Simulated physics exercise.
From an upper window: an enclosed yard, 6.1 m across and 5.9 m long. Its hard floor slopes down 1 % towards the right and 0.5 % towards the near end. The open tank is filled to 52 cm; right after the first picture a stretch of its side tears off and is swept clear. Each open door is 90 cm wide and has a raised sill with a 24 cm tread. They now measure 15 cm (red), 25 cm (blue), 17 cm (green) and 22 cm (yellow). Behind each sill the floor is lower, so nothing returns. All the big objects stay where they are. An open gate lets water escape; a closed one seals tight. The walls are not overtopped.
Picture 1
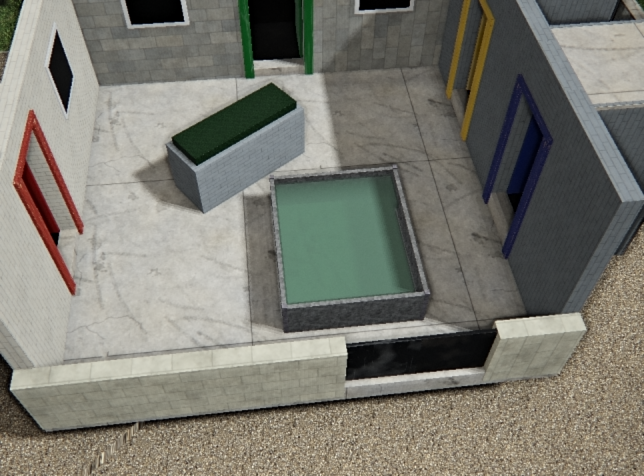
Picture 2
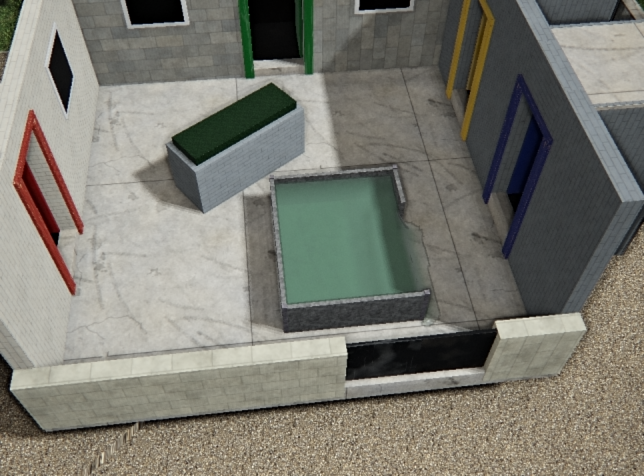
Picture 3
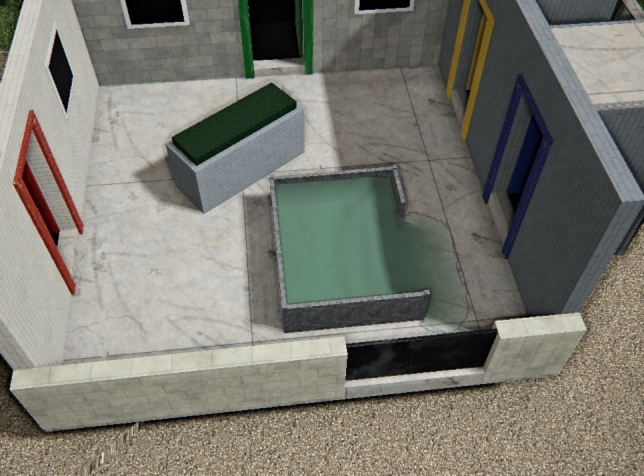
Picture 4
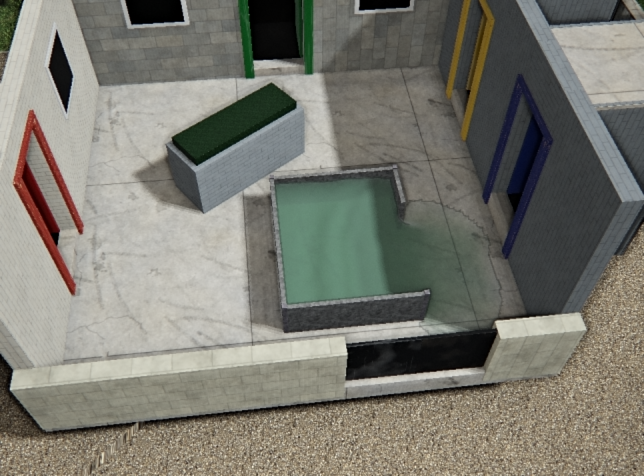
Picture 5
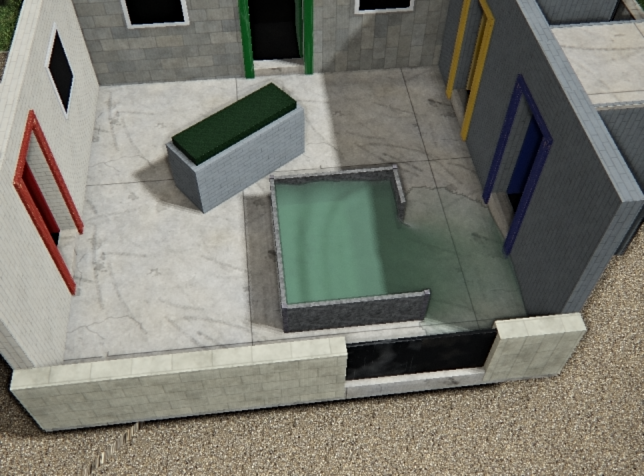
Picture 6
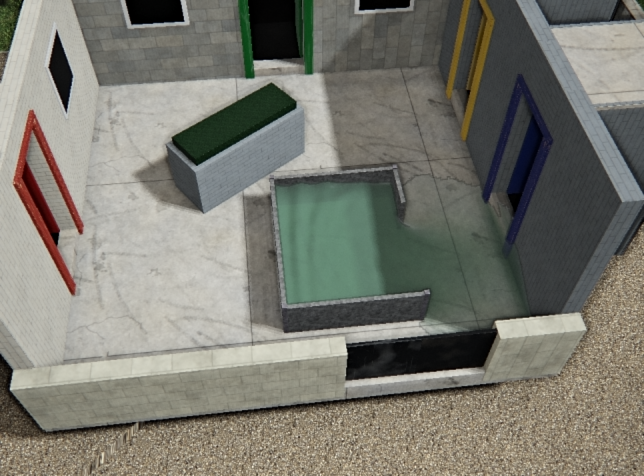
At the start, still greenish water fills an open rectangular tank in a walled yard, beside a block with a dark green top. A stretch of the tank's right side breaks away, and water pours through the gap, spreading in a thin sheet across the pale floor towards the right and near side.
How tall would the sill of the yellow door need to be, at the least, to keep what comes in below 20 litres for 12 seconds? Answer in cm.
At least 6 cm or so.
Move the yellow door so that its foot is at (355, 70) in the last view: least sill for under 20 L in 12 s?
About 9.0 cm.
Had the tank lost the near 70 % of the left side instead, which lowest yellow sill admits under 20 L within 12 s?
Then roughly 7.0 cm.
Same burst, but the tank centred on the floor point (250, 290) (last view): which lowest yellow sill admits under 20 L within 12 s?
About 9.0 cm.
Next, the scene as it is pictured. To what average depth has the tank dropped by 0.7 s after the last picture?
Roughly 31 cm on average.
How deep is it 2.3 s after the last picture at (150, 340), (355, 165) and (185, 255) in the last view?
In that order: 1, 2 and 0 cm.
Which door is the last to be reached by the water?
Last comes the red one.
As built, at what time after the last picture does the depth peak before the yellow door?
Around 7.5 s.
Then, 0.7 s after the last picture water covers 15 % of the floor, deepest (50 cm) near (529, 351); it has not reached the yellow door.
Then, 2.3 s after the last picture water covers 40 % of the floor, deepest (28 cm) near (502, 353); 5 cm at the yellow door, 0 litres in over its 22 cm sill.
Then, 11.3 s after the last picture water covers 95 % of the floor, deepest (10 cm) near (227, 155); 7 cm at the yellow door, 0 litres in over its 22 cm sill.
At the yellow door as built, the water peaked near 10 cm, 7.7 s after the last picture.
Run again over the same 12 s with other heights there, 27 litres in over 5.5 cm, 8 litres over 7.5 cm. The limit of 20 litres is kept from about 6 cm up.
